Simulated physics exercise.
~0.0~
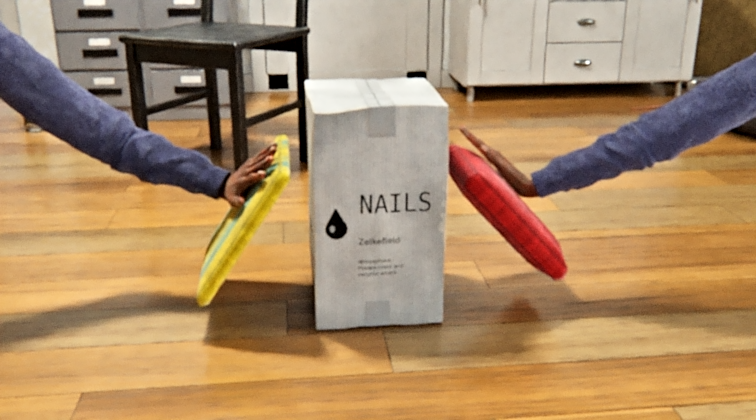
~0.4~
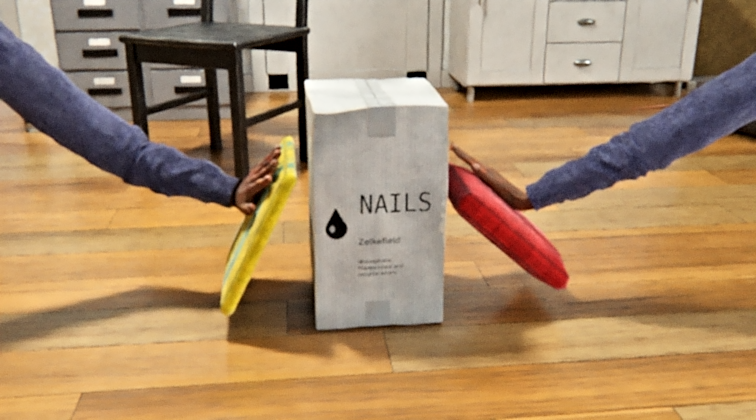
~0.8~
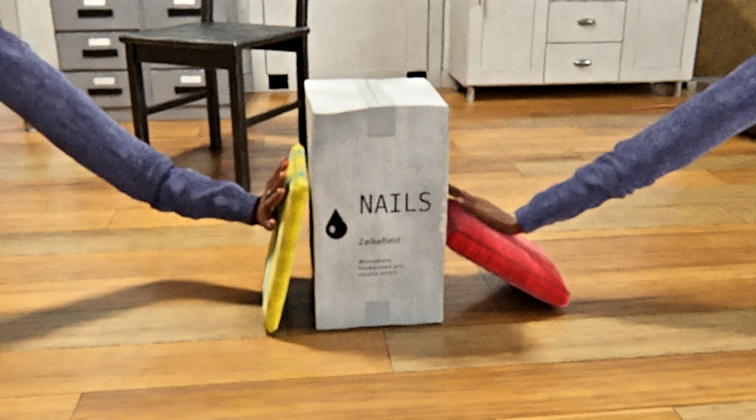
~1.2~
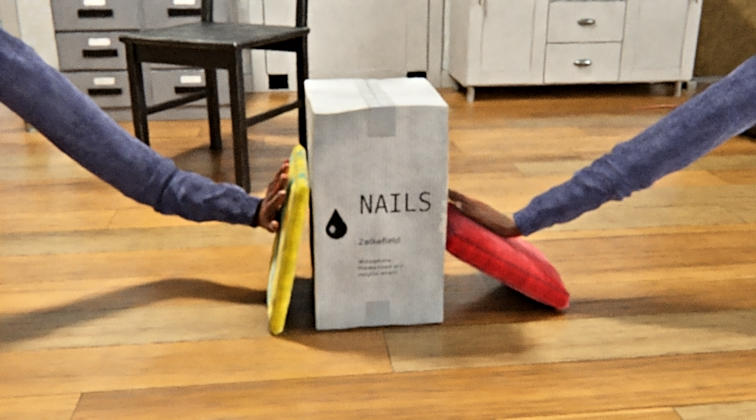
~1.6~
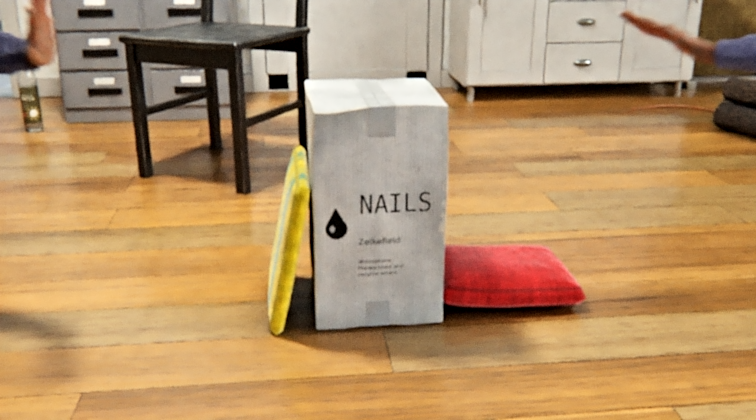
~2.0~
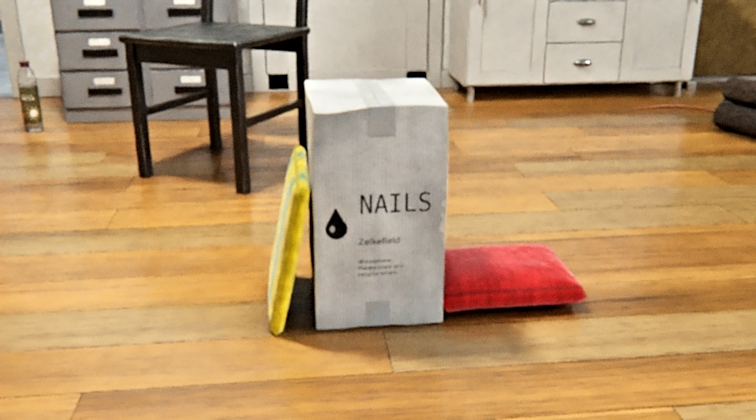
On a wooden floor, hands lean two pads against a box; only the yellow stays up.
